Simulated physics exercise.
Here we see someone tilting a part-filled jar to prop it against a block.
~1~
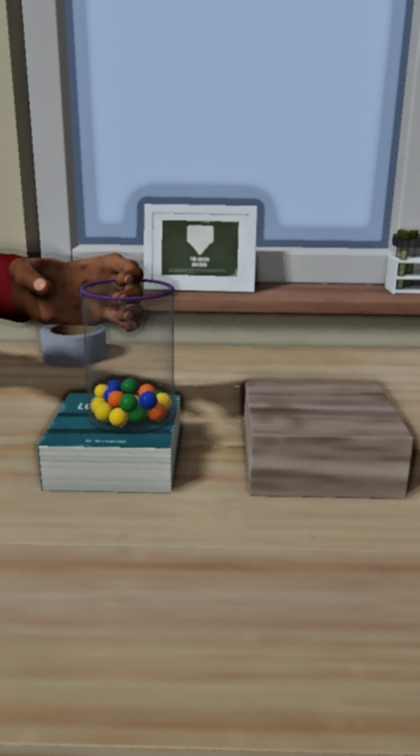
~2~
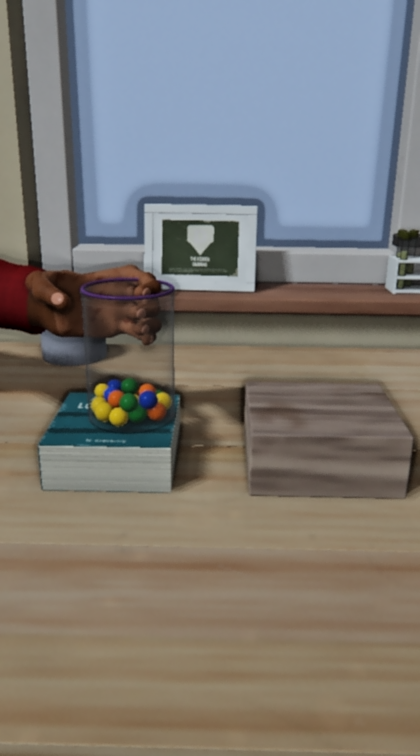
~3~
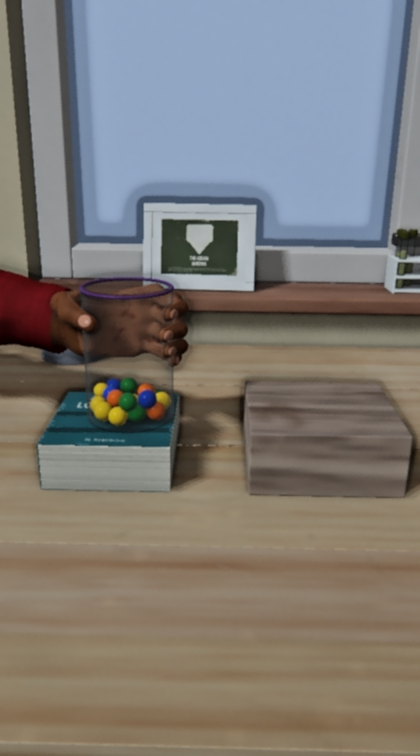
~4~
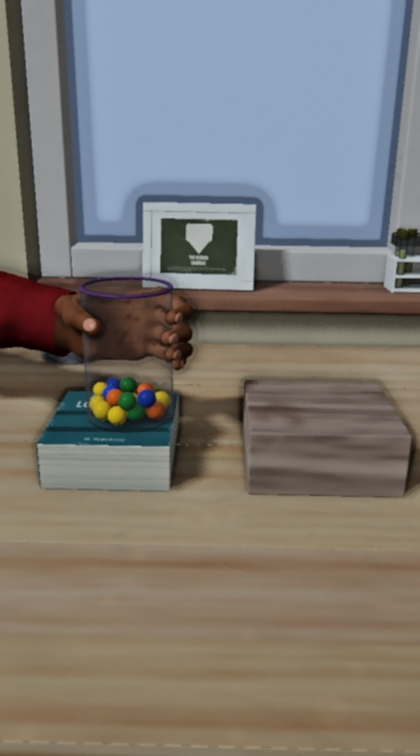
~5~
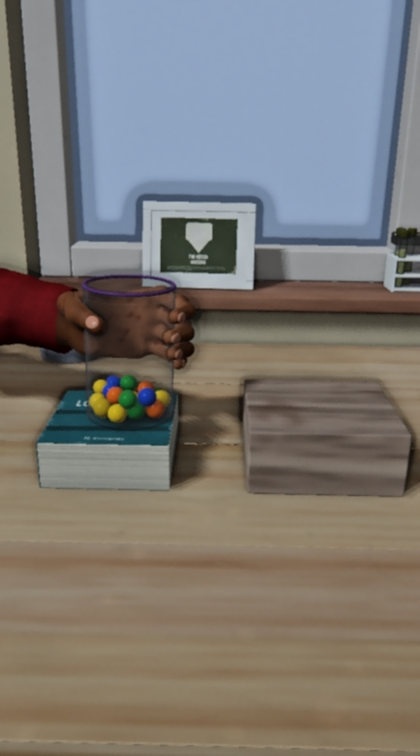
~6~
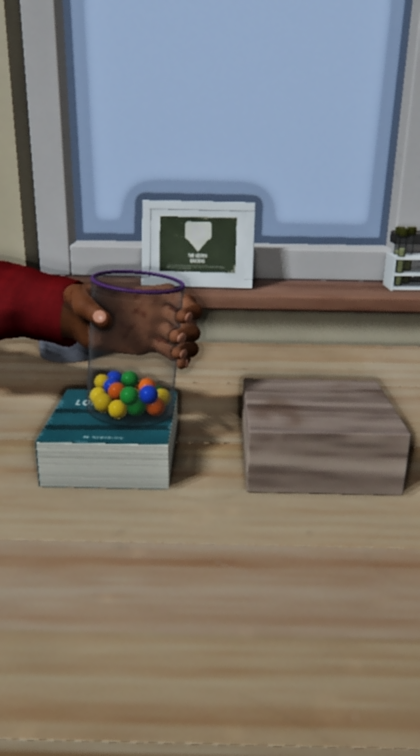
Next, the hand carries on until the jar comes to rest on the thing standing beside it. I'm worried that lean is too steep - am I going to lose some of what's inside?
No, it will all stay in.
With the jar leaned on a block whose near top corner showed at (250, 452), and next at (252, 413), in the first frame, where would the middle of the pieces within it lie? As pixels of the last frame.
First height: Roughly (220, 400); second height: Roughly (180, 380).
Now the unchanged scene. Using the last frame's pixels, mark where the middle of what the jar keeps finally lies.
The centre settles around (182, 379).
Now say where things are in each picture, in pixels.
In the first picture, jar (130, 354), a quarter full of glass marbles; block (319, 436), reaching a quarter of the way up the jar.
In the second picture, jar (130, 354), upright; rim (172, 289); top of the contents (129, 403).
In the third picture, jar (129, 353), upright; rim (172, 288); block (319, 435).
In the fourth picture, jar (129, 352), upright; rim (171, 288); top of the contents (127, 401).
In the fifth picture, jar (130, 351), upright; rim (174, 287); block (318, 433).
In the sixth picture, jar (134, 347), leaning 5°; rim (183, 286); block (317, 432), reaching a quarter of the way up the jar.
Then, 0.51 s later than the last frame, the jar leans 32°; everything is still inside.
Then, 1.06 s later than the last frame, the jar leans 60°; everything is still inside.
Then, 1.70 s later than the last frame, the jar rests on the block at 77°; everything is still inside.
When it is over, the jar rests on the block at 77°; everything is still inside.
